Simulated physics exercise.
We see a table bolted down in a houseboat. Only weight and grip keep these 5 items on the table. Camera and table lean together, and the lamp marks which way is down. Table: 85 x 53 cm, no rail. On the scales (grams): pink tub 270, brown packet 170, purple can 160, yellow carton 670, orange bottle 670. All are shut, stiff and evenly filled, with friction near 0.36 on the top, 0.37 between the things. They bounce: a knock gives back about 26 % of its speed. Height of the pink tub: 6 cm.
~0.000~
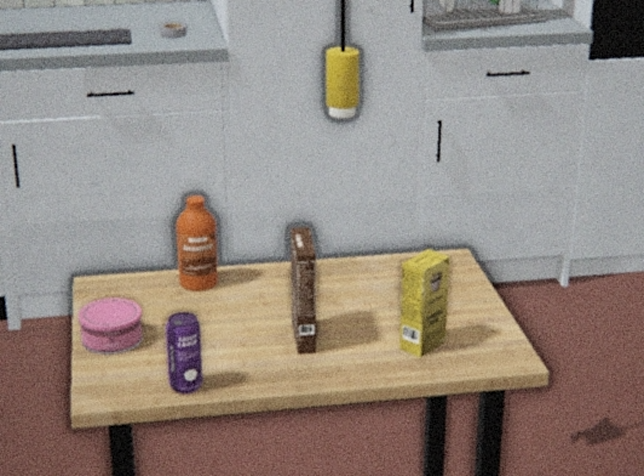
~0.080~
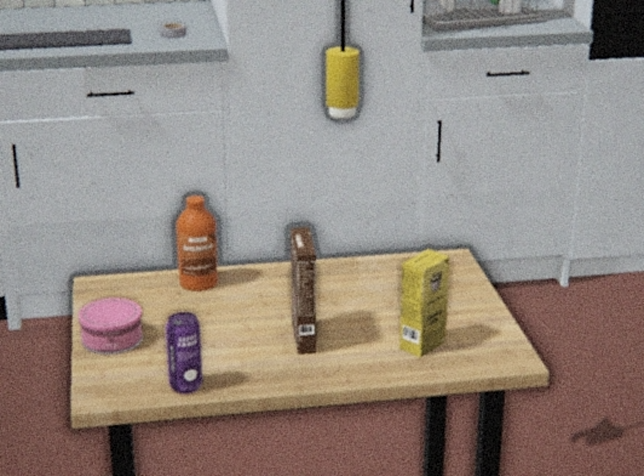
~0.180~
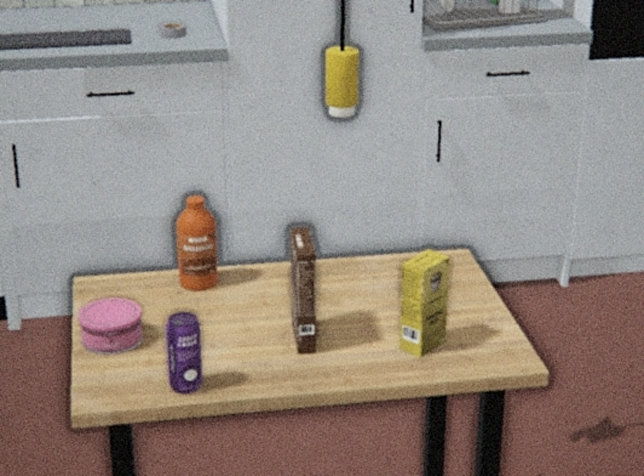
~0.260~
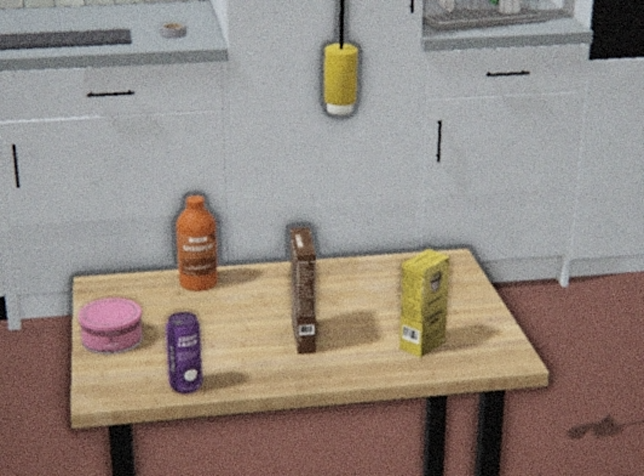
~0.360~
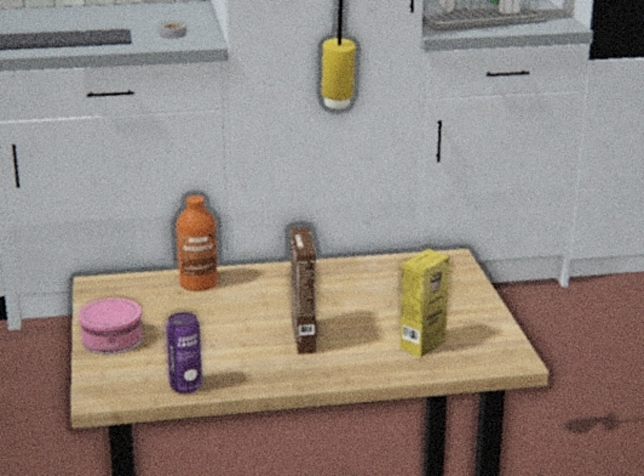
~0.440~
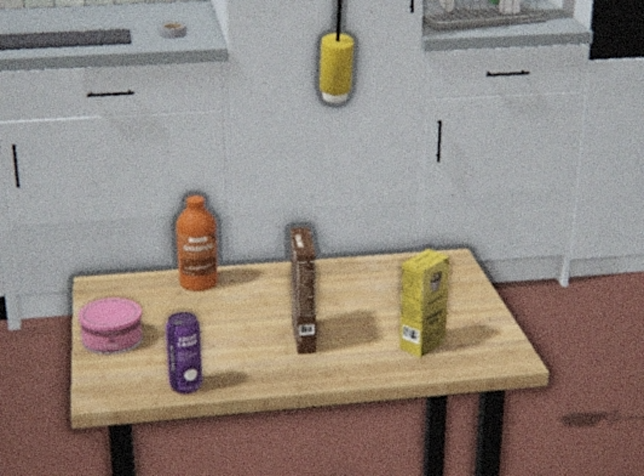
A table holding five containers stays still while a hanging yellow lamp swings slightly left.
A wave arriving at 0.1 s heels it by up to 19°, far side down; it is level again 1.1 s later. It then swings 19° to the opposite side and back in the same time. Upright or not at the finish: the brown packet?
The brown packet keeps standing.
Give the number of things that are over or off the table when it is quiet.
In all, 0.
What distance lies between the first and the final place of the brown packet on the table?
Some 0 cm.
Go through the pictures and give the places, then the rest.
In the first frame, boat level; brown packet (303, 291); pink tub (111, 326).
In the second frame, boat level; yellow carton (425, 303); orange bottle (197, 242).
In the third frame, boat heeled 1°, far side down; pink tub (111, 326); purple can (184, 354).
In the fourth frame, boat heeled 4°, far side down; yellow carton (425, 303); orange bottle (197, 242).
In the fifth frame, boat heeled 9°, far side down; pink tub (111, 326); purple can (184, 353).
In the sixth frame, boat heeled 13°, far side down; brown packet (303, 290); yellow carton (425, 303).
Around 0.74 s, boat heeled 18°, far side down.
Around 1.34 s, boat heeled 3°, near side down.
Around 1.84 s, boat heeled 18°, near side down.
Around 2.44 s, boat level.
Finally (2.8 s), all 5 still in place (within 5 cm). Final places as that camera would see them, brown packet near (303, 290).
